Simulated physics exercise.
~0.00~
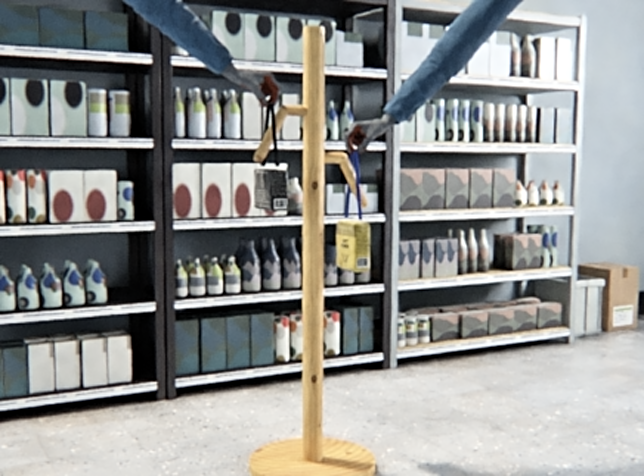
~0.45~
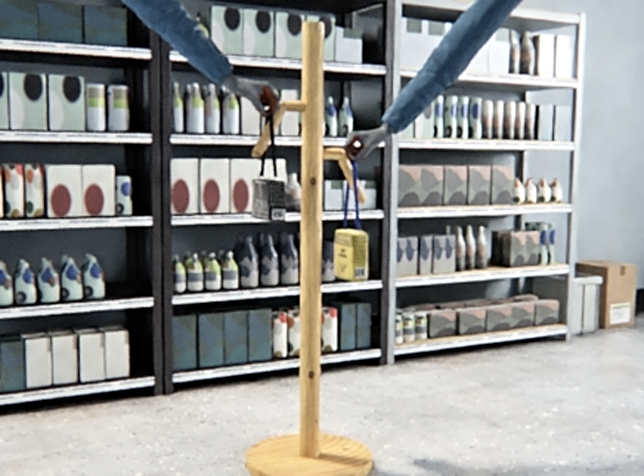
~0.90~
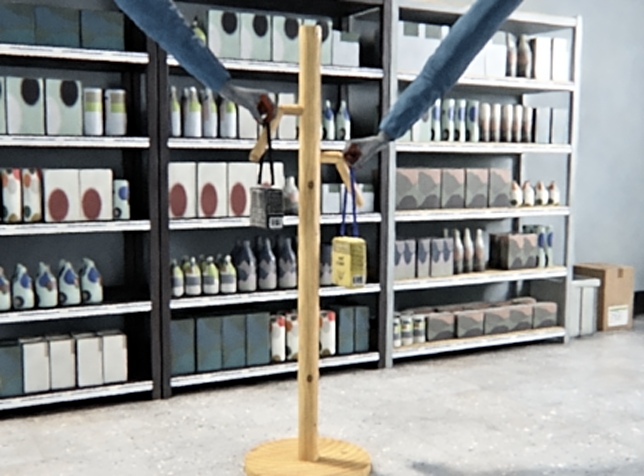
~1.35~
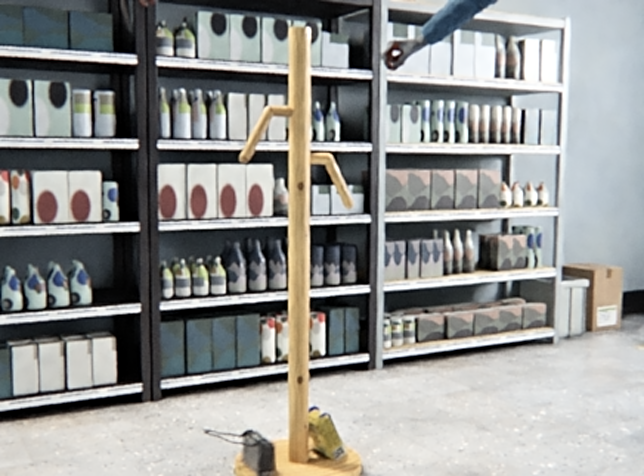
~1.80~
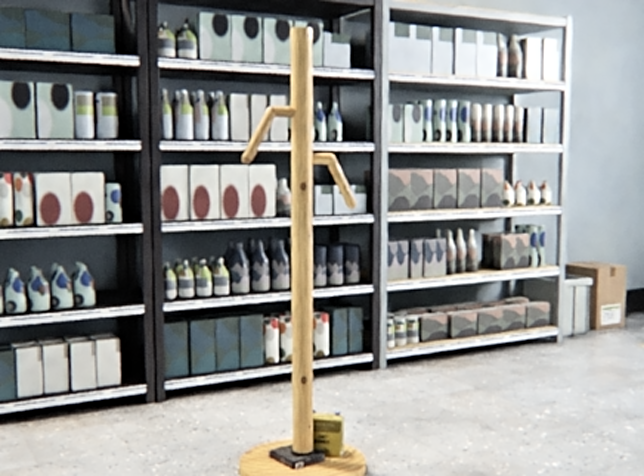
In a storeroom lined with stocked shelves, two hands lowered a black pouch and a yellow pouch by their loops beside a wooden post's downward-slanting pegs, then let go, and both dropped and ended up at the foot of the post.
